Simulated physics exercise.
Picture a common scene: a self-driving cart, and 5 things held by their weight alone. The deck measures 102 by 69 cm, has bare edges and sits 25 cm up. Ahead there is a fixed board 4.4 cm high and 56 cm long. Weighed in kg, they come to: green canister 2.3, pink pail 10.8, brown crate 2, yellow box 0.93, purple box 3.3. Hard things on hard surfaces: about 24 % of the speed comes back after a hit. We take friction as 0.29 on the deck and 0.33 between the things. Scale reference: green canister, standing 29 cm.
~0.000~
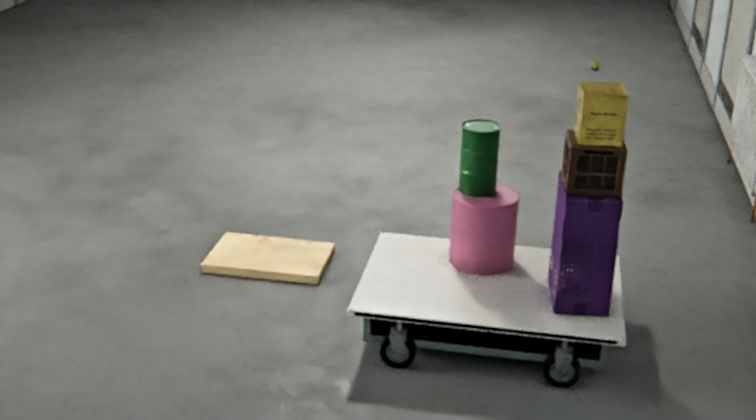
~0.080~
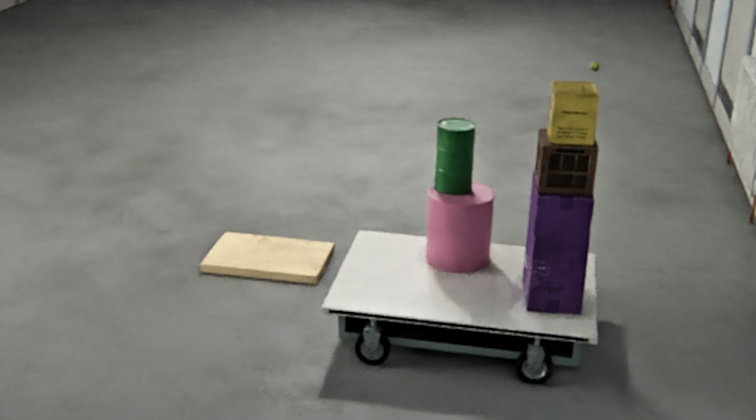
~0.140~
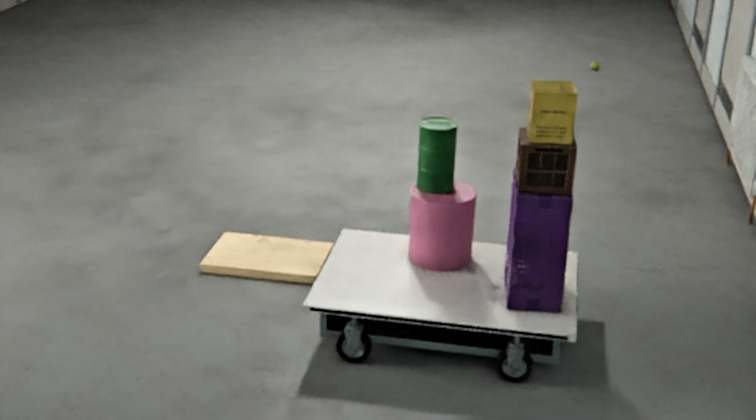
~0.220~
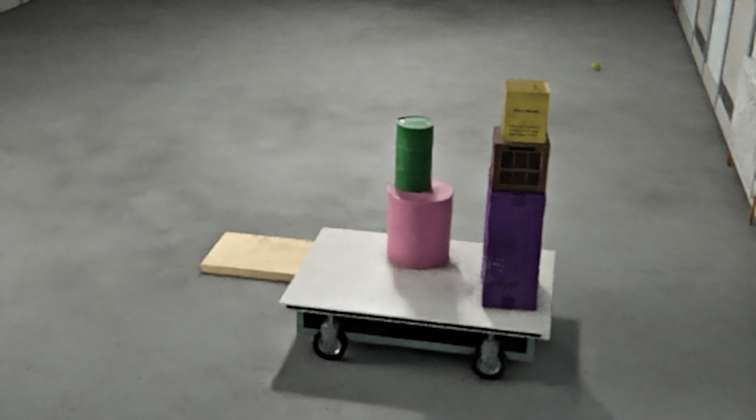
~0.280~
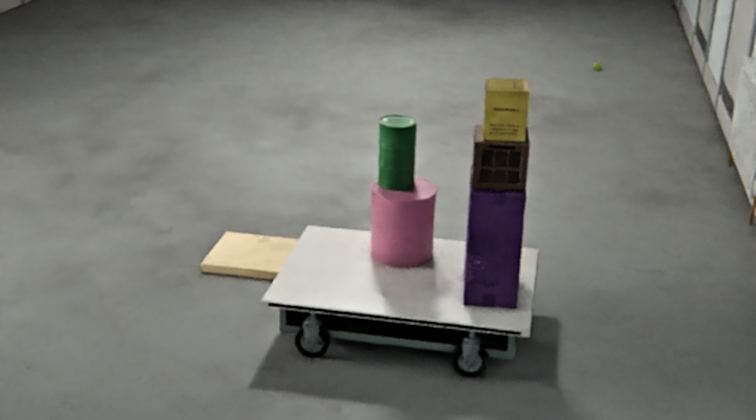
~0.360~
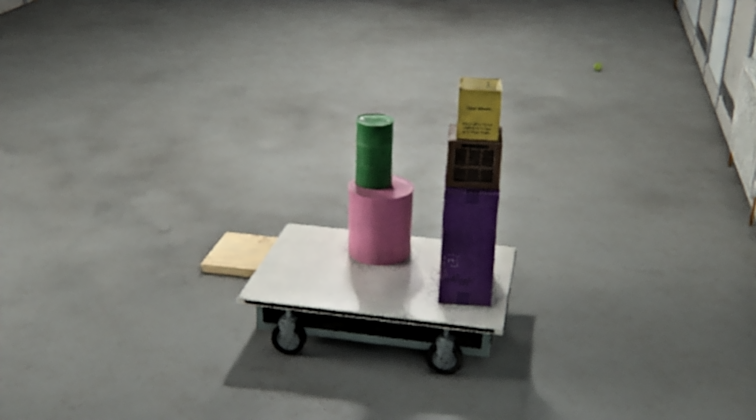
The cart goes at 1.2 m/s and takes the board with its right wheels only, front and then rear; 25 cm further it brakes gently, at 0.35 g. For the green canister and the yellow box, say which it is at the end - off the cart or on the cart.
Green canister: Off, yellow box: Off.
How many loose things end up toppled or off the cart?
That makes 4.
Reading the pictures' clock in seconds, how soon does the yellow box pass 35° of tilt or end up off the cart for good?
At around 2.3 seconds on the pictures' clock.
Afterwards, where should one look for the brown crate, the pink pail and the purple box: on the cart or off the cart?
Outcome: The brown crate departs its support; the pink pail remains on its support; the purple box remains on its support.
By 1.46 s, 175 cm covered; green canister on its side near (34, 150); yellow box 6 cm from its spot near (137, 83); brown crate 6 cm from its spot.
By 2.36 s, 213 cm covered, stopped; green canister now off the cart; yellow box tilted 40°; brown crate tilted 39°.
When it is over (3.4 s), off the cart, green canister, brown crate and yellow box; lying over on the cart, purple box; pink pail within 10 cm of the start.
